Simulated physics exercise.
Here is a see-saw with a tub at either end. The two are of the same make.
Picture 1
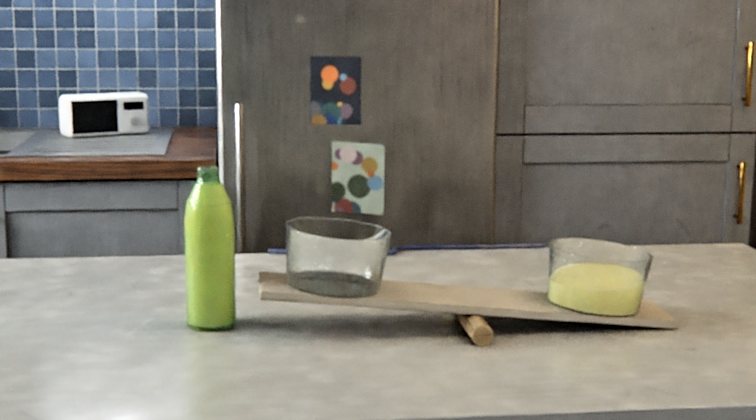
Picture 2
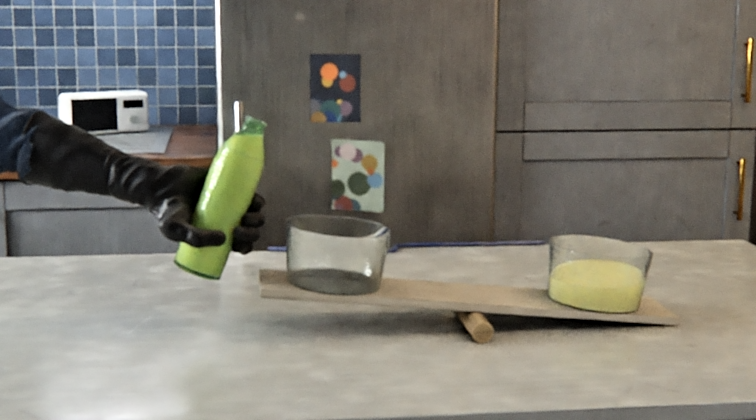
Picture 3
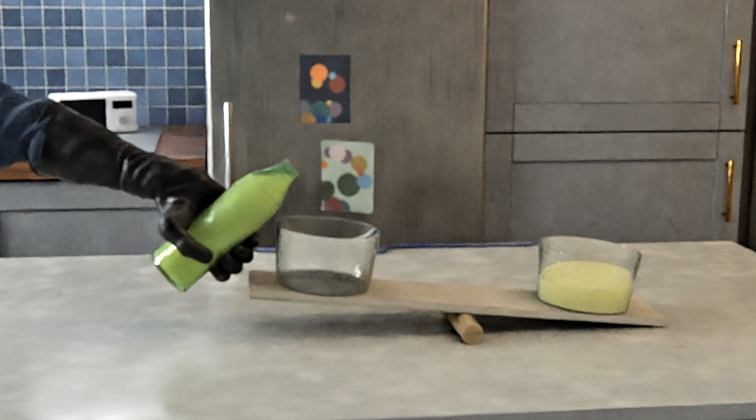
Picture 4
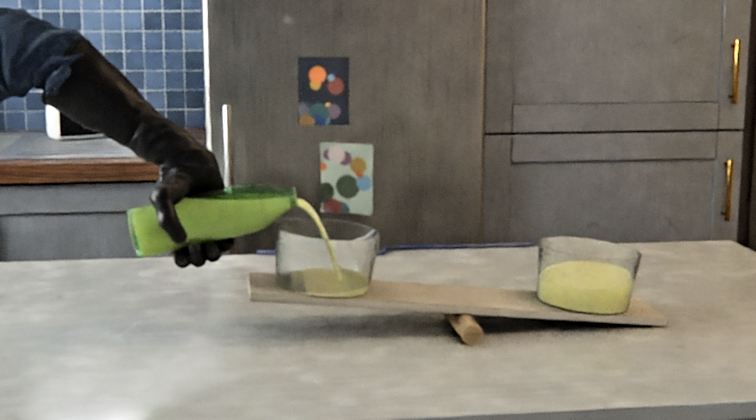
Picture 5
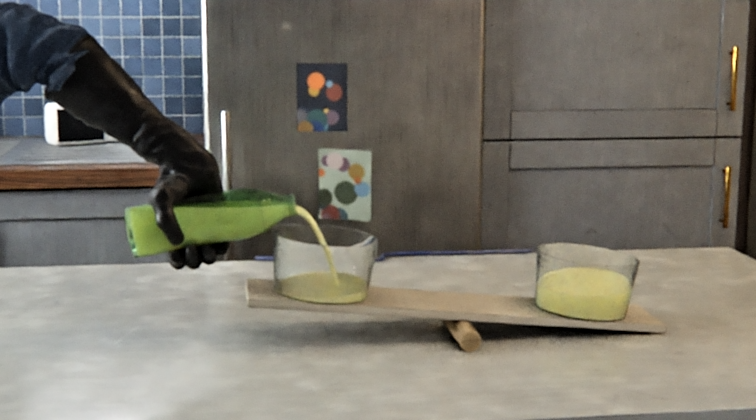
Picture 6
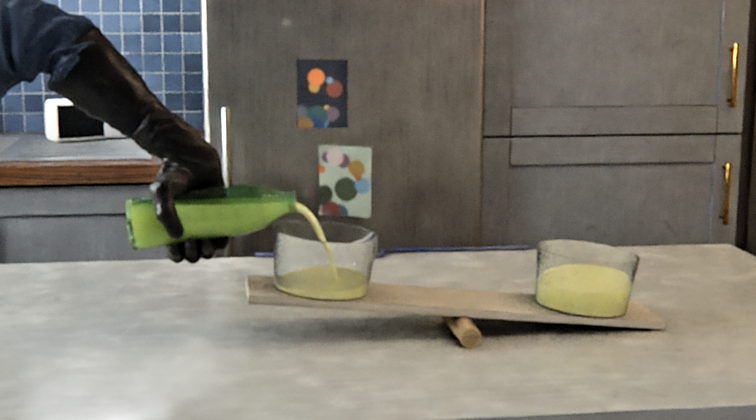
To begin with, a green bottle stands beside a see-saw holding an empty glass tub on its raised left end and a tub of yellow liquid on its low right end. A black-gloved hand lifts the bottle, tilts it and pours yellow liquid into the left tub, while the see-saw's slant barely changes.
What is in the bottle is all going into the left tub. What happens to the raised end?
Oh, it's going to flop over.
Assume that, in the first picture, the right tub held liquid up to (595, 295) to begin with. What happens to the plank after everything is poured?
In that case: Flips.
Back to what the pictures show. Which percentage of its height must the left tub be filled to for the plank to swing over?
Roughly 40 per cent.
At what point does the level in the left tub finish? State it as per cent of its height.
I reckon it comes up near 55 per cent.
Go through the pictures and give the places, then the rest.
The first picture shows at the start; bottle (210, 245) nearly full; left tub (336, 256) empty, raised; right tub (597, 276) about half full, on the low side.
In the second picture, a hand has the bottle; rolling pin (481, 330); left tub (336, 254) empty.
In the third picture, the bottle is tipped; bottle (232, 218) tipped 50° with all of its load; left tub (326, 255) empty.
In the fourth picture, the stream is running; rolling pin (471, 333); left tub nearly empty, surface at (323, 283); right tub about half full, surface at (586, 278).
In the fifth picture, the stream is running; bottle (216, 218) tipped 80° with nearly all of its load; left tub (323, 263) nearly empty.
In the sixth picture, the stream is running; rolling pin (469, 336); left tub nearly empty, surface at (321, 281); right tub about half full, surface at (584, 281).
Shortly, the left tub is about a third full; the plank leans as before.
Then, the left tub is about half full; the plank has swung over, and that end is down.
At the finish, the left tub is about half full; the plank has swung over, and that end is down.
